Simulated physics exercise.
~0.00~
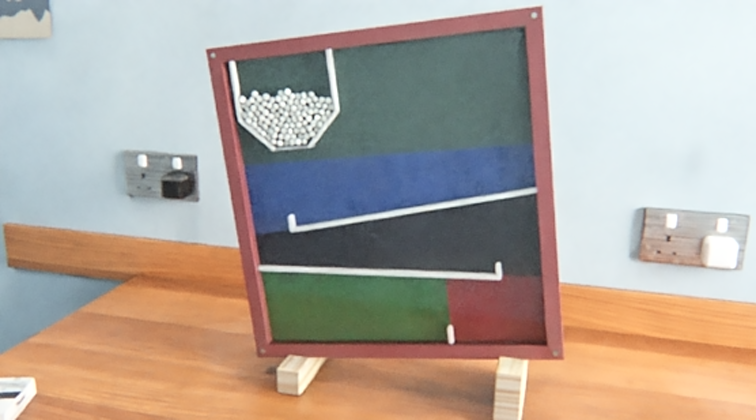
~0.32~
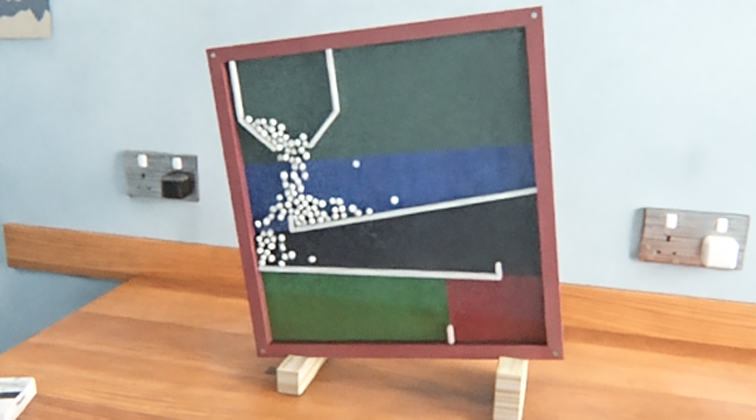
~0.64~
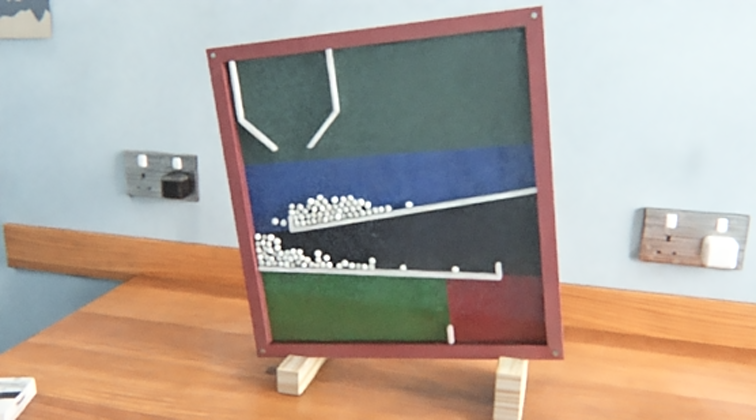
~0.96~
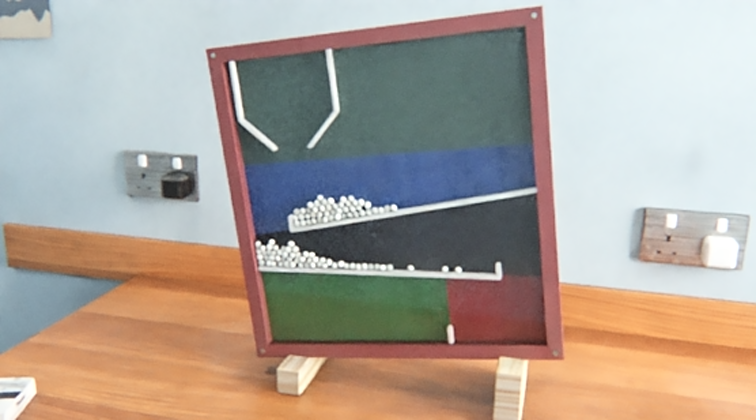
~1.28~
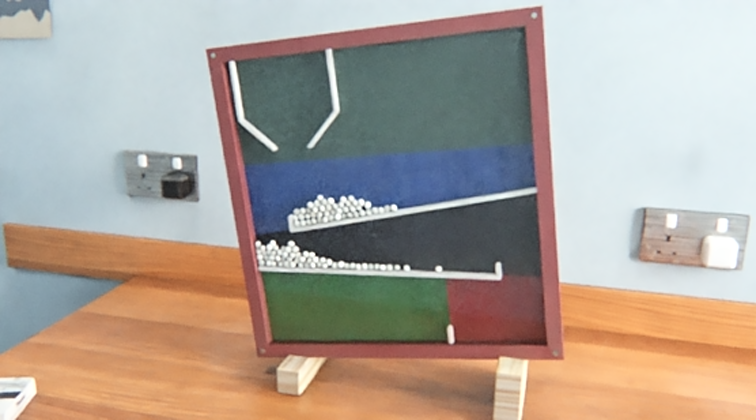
Small white beads pour down from a hopper in an upright framed board, piling on the upper sloping ledge and spilling past its left end onto the ledge below. They settle in two heaps toward the left, over the blue and black sections, leaving green and red empty.
